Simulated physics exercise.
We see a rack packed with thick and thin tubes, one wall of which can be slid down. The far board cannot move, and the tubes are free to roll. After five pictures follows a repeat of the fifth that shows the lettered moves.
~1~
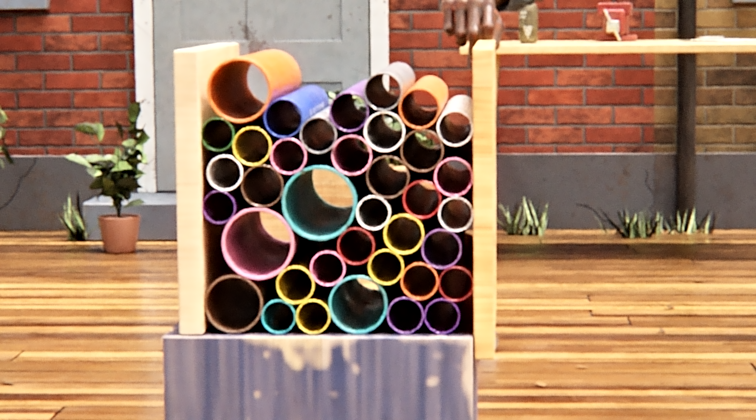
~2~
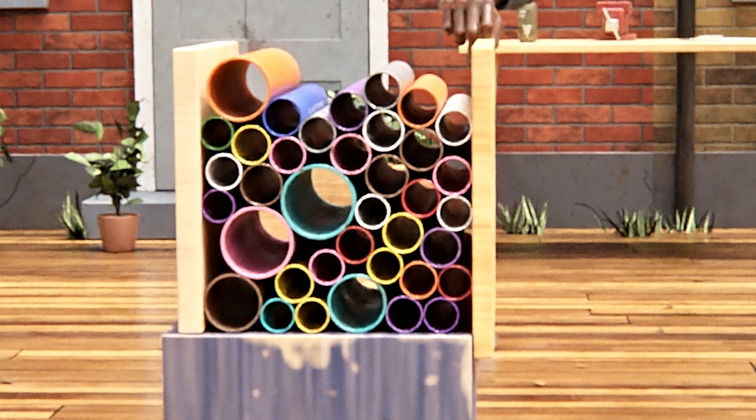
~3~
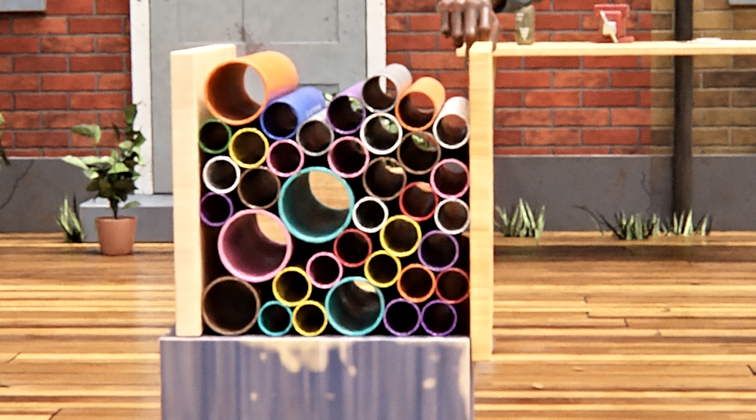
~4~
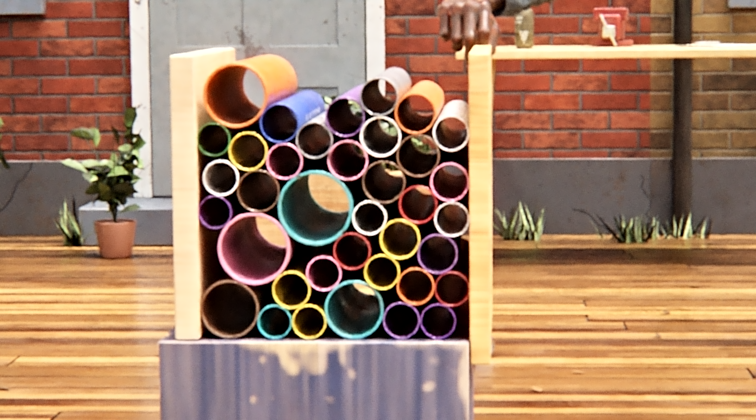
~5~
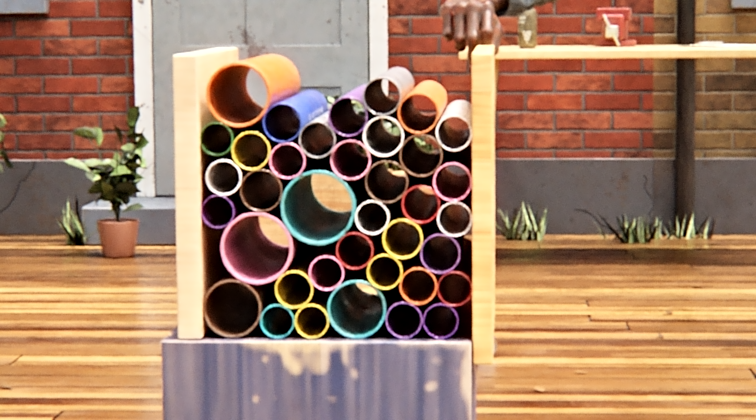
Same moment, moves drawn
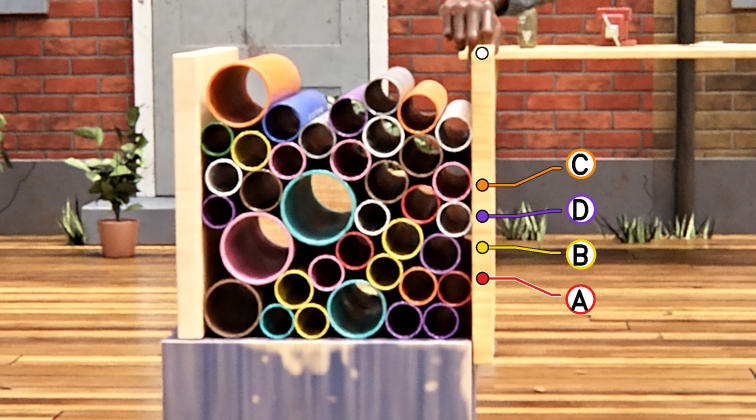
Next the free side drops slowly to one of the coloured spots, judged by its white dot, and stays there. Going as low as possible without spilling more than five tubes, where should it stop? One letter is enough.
The last mark within the limit is C.
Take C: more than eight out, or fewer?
Fewer than eight.
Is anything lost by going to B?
At B: Yes.
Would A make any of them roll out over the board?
Yes.
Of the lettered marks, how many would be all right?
The number is one.
On the marked copy, A at (483, 278); B at (483, 247); C at (482, 185); D at (482, 216); the white dot at (482, 53).
Following C. Soon after the start, top of the board (472, 117).
Later, top of the board (472, 184).
In the end, top of the board (472, 184), three out over the board.
As for the rest, A more than five out over the board; B more than five out over the board; D more than five out over the board.
